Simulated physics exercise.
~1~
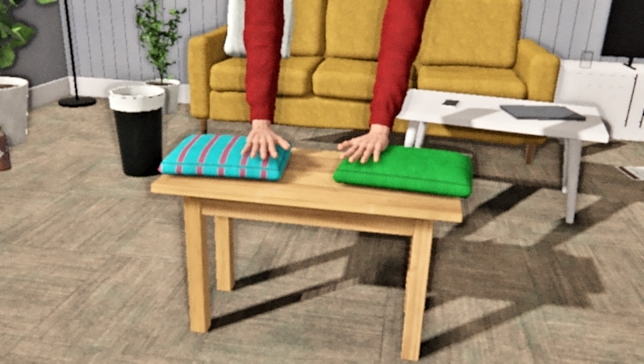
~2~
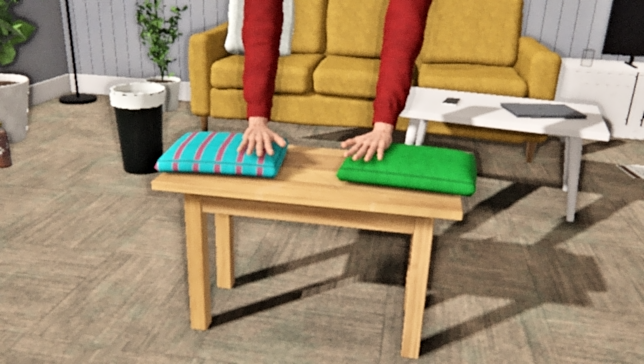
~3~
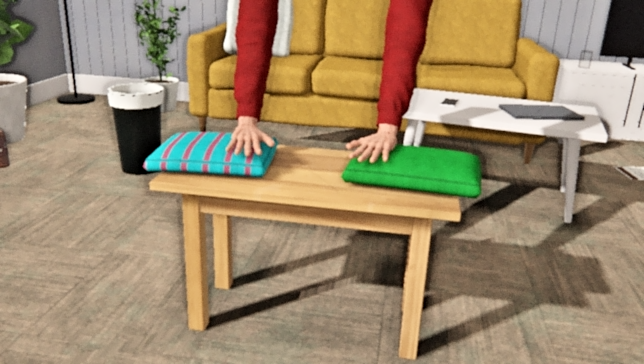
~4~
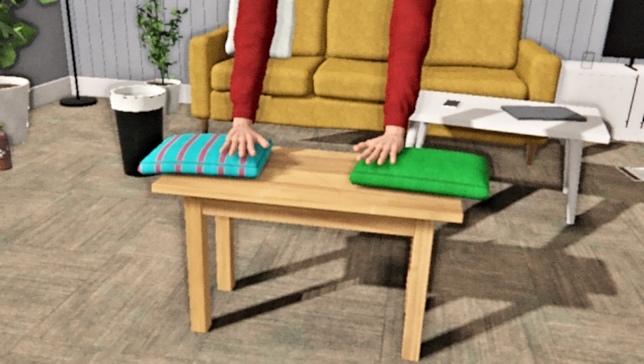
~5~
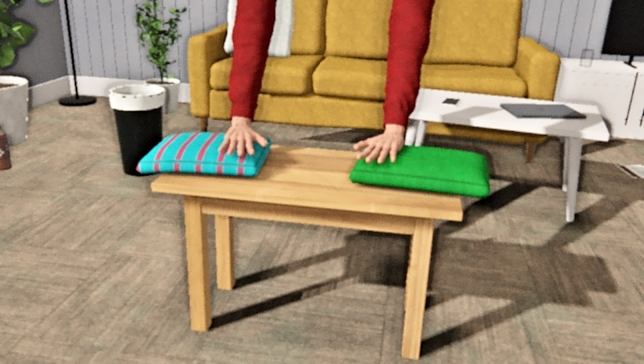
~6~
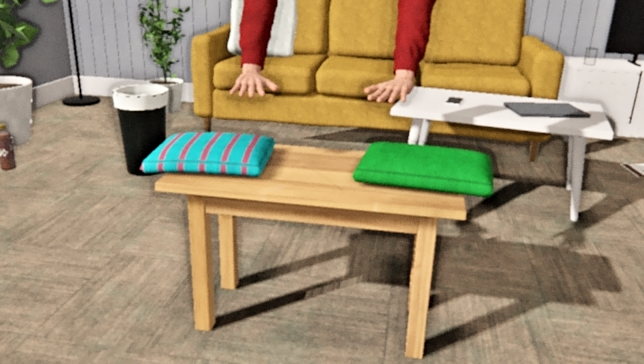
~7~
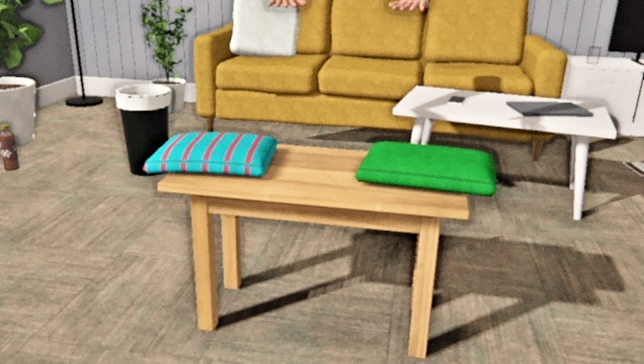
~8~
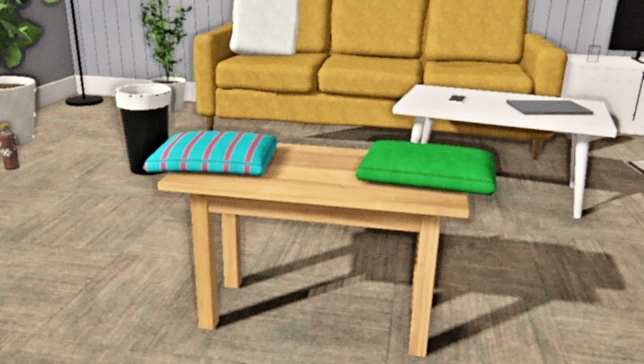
A turquoise cushion-like bundle with pink stripes and a green pillow lie on a wooden bench, each under one hand of a person in red sleeves, with a mustard sofa behind. At first both barely shift. Then the hands slide them a short way apart, the striped one to the left and the green one to the right, toward opposite ends of the bench. The hands pause there, then lift off and draw back toward the sofa until they leave the view. Both items stay resting on the bench top, with bare wood between them.
